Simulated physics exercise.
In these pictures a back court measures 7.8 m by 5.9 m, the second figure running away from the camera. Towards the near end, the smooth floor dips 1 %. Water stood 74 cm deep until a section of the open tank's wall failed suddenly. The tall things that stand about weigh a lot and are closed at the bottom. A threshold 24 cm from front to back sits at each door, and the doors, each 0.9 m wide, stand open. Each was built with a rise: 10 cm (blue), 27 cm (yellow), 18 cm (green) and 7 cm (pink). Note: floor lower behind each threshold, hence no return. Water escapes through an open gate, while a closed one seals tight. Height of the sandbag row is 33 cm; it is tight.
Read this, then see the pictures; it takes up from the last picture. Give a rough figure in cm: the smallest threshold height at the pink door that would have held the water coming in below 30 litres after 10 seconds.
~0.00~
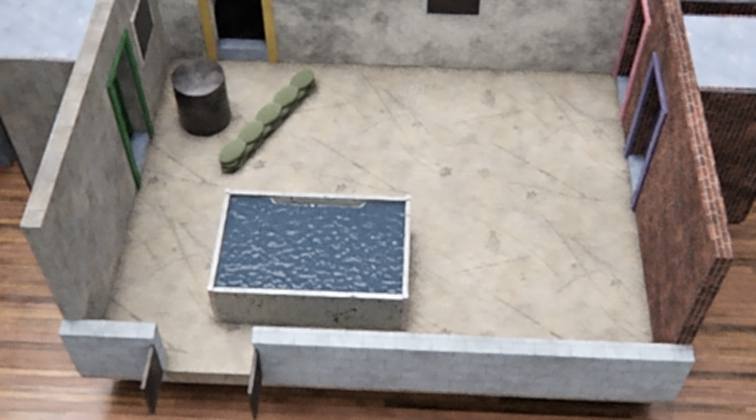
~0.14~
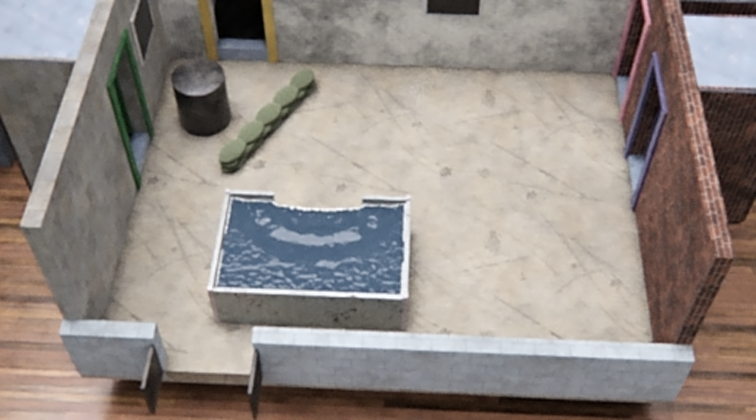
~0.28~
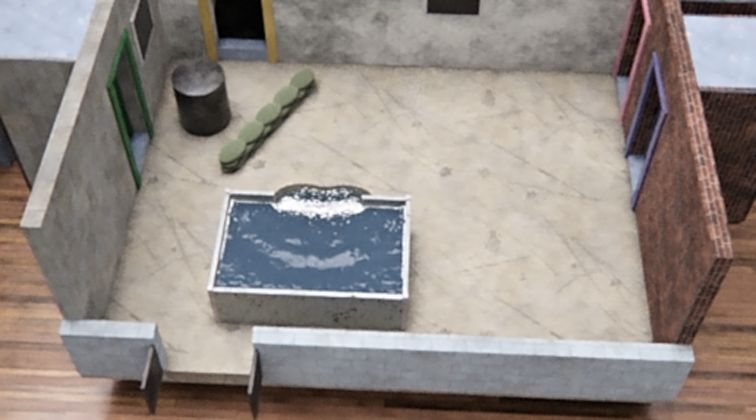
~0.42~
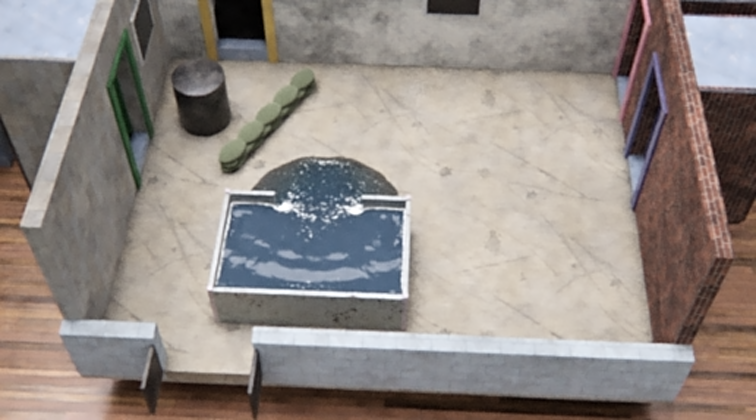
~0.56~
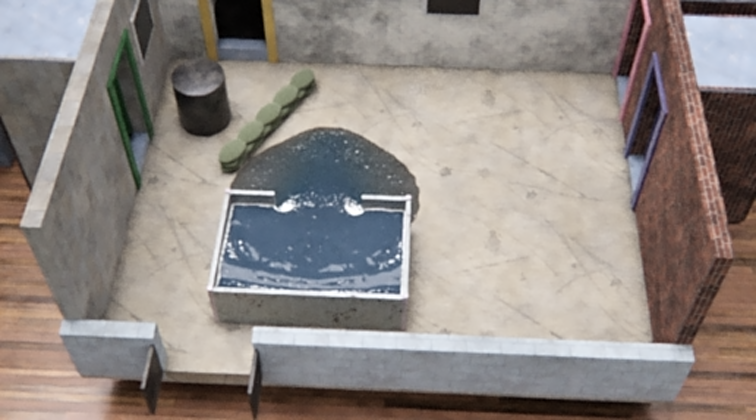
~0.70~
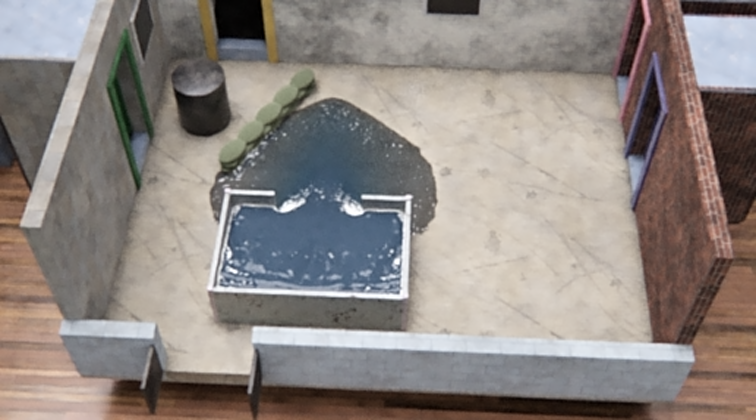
22 cm.
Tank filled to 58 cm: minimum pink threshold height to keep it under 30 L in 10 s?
I'd say close to 15 cm.
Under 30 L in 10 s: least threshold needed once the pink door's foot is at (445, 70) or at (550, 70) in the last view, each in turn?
In turn: Roughly 14.5 cm, roughly 8.5 cm.
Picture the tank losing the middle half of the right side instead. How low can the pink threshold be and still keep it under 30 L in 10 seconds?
That way, roughly 12.0 cm.
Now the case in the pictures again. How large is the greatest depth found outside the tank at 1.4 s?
I'd put it near 40 cm.
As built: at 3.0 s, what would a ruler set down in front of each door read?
Blue door 0 cm, yellow door 4 cm, green door 2 cm, pink door 14 cm.
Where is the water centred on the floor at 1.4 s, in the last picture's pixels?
I'd put it close to (324, 227).
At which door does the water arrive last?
Last: Blue.
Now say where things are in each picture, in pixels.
The open tank at (313, 245) is whole and still, 74 cm deep; the pink door at (631, 54) is dry, in the first frame.
Water pours out on the far side and has run 0.3 m, to a hidden place; about 11 cm deep outside, 74 cm at the back, in the second frame.
The gap is on the far side, the front 0.8 m out at (298, 188); the back of the open tank holds 74 cm, in the third frame.
The gap is on the far side, the front 1.4 m out at (335, 160); the back of the open tank holds 69 cm, in the fourth frame.
The gap is on the far side, the front 2.0 m out at (316, 132); the back of the open tank holds 62 cm, in the fifth frame.
The front is at (334, 101), 2.7 m from the gap on the far side; 6.0 m2 of floor is wet, 63 cm left at the back; the pink door at (631, 54), 5.7 m from the gap, is still 3.7 m from the nearest water, in the sixth frame.
After 1.4 s water covers 25 % of the floor, deepest (40 cm) near (317, 226); it has not reached the pink door.
After 3.0 s water covers 45 % of the floor, deepest (28 cm) near (365, 69); 14 cm at the pink door, 8 litres in over its 7 cm threshold.
After 10.0 s water covers 95 % of the floor, deepest (14 cm) near (653, 364); 9 cm at the pink door, 364 litres in over its 7 cm threshold.
At the pink door as built, the water arrived by 2.7 s and peaked near 27 cm at 3.8 s.
With a threshold of 19 cm, 62 litres would have come in within the 10 s; with 26 cm, 13 litres. So under 30 litres takes about 22 cm.
